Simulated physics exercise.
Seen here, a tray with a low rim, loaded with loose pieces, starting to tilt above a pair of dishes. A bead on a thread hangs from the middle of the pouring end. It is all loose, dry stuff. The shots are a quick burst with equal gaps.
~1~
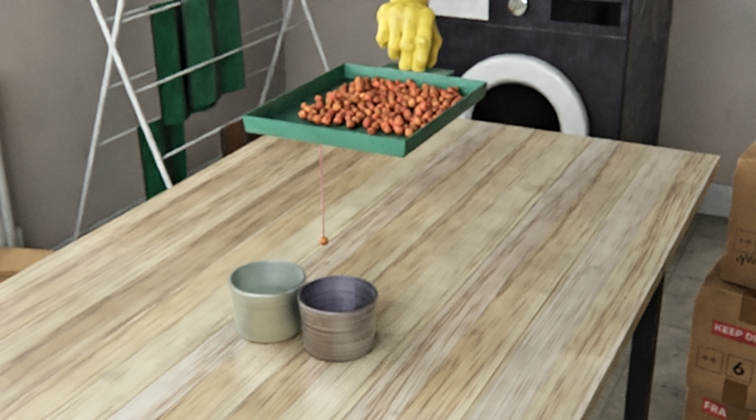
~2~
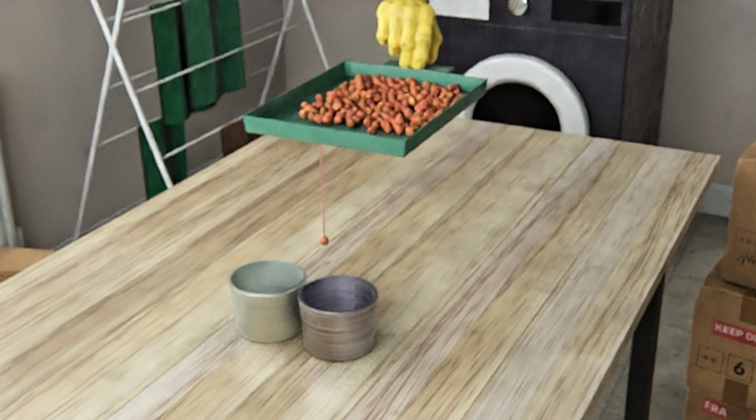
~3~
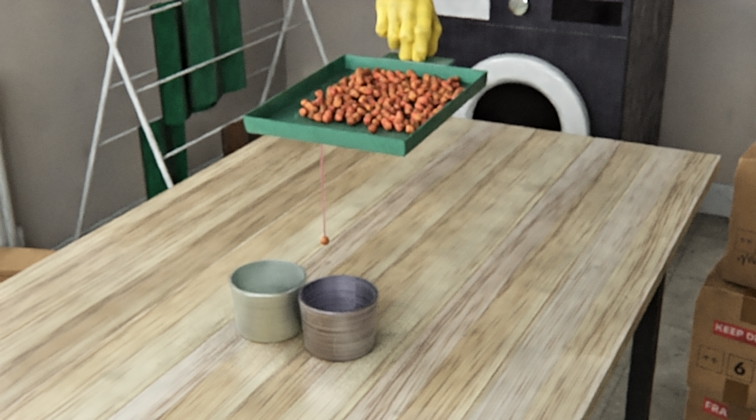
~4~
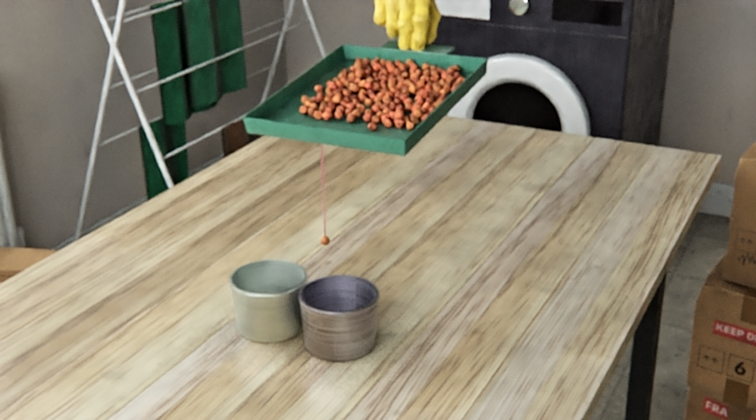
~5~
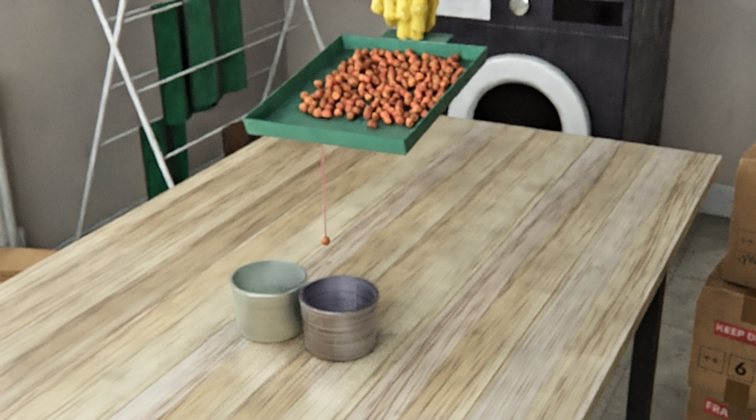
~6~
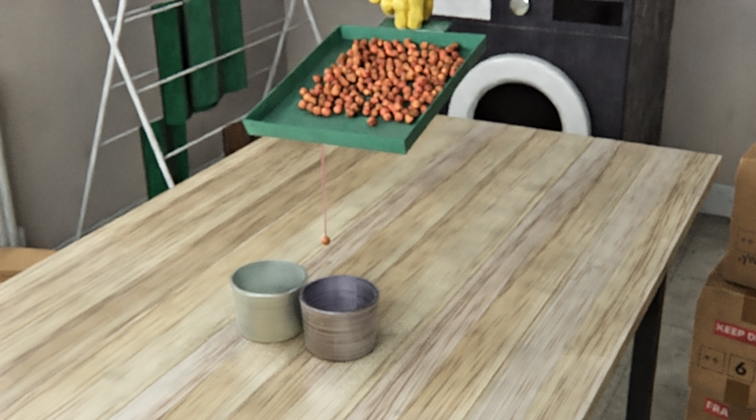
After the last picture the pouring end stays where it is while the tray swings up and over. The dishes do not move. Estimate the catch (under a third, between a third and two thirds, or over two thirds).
Caught overall: From one third to two thirds.
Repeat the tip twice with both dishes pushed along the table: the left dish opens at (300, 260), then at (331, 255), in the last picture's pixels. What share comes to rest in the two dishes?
Roughly 20 per cent, and 0 per cent.
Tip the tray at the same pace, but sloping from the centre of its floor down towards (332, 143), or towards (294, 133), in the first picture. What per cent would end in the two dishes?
First some 70, then 20 per cent.
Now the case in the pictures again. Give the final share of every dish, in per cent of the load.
Left dish: 30 %, right dish: 20 %.
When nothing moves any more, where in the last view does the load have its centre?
Close to (269, 316).
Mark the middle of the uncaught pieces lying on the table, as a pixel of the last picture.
Near (230, 302).
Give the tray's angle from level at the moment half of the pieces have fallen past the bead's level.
Roughly 110°.
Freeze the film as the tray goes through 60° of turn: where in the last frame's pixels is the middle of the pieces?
Around (325, 92).
Just after the last frame, tray tipped steeply; almost all on the tray; just a few in the air.
A moment on, tray tipped past a quarter turn; almost all on the tray; just a few in the left dish; just a few outside both; just a few in the air.
Further on, tray tipped past a quarter turn; roughly a quarter in the right dish; roughly a third in the left dish; roughly half outside both.
When it is over, tray tipped past a quarter turn; roughly a quarter in the right dish; roughly a third in the left dish; roughly half outside both.
